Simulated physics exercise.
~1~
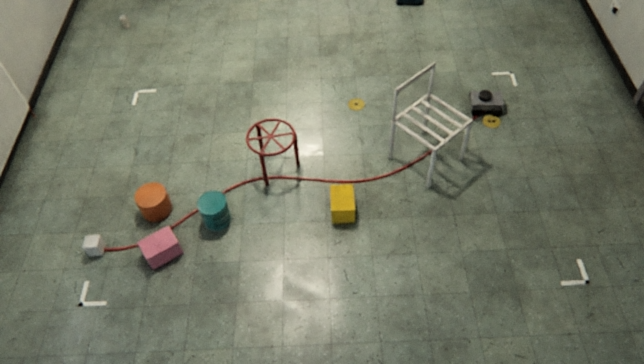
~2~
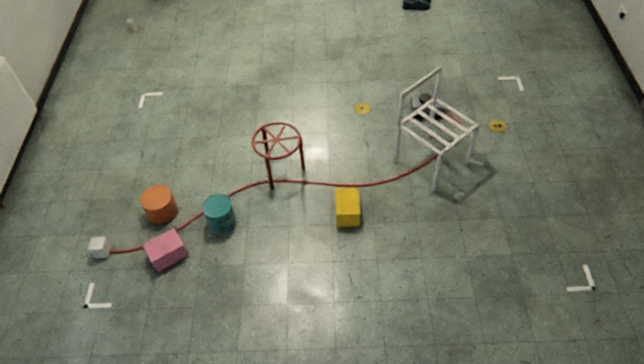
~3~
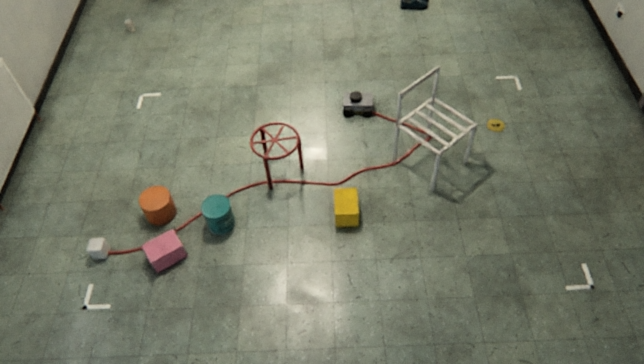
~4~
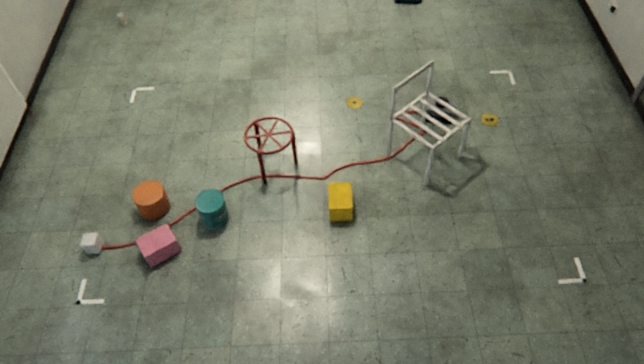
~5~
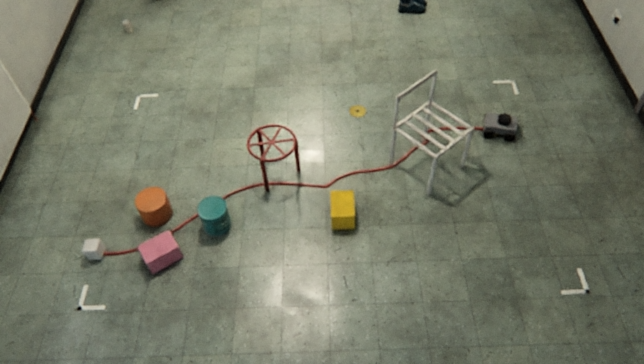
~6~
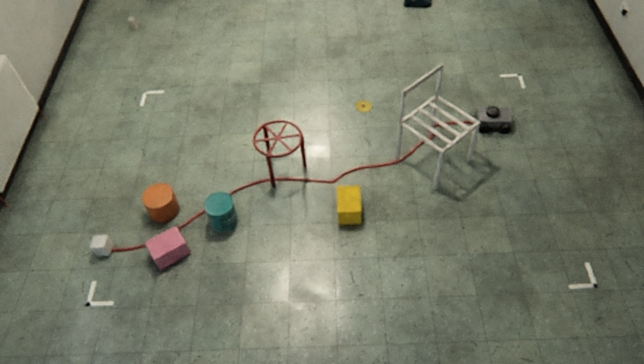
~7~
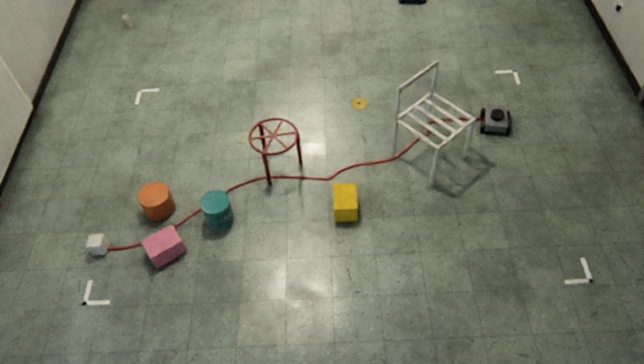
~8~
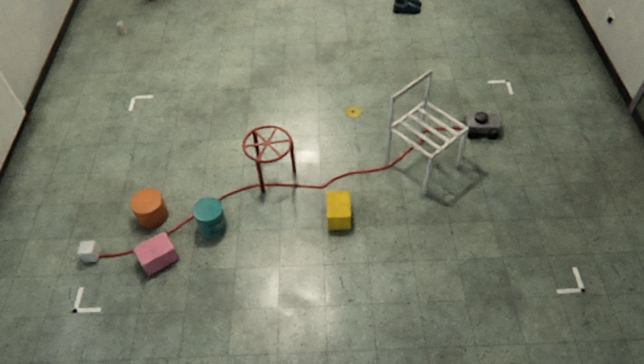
The video shows a small dark cart towing a red lead on a hallway floor among a white chair, red stool, yellow box, and other objects, moving left behind the chair, then back right, where it stops beside the chair, while the other objects stay in place.
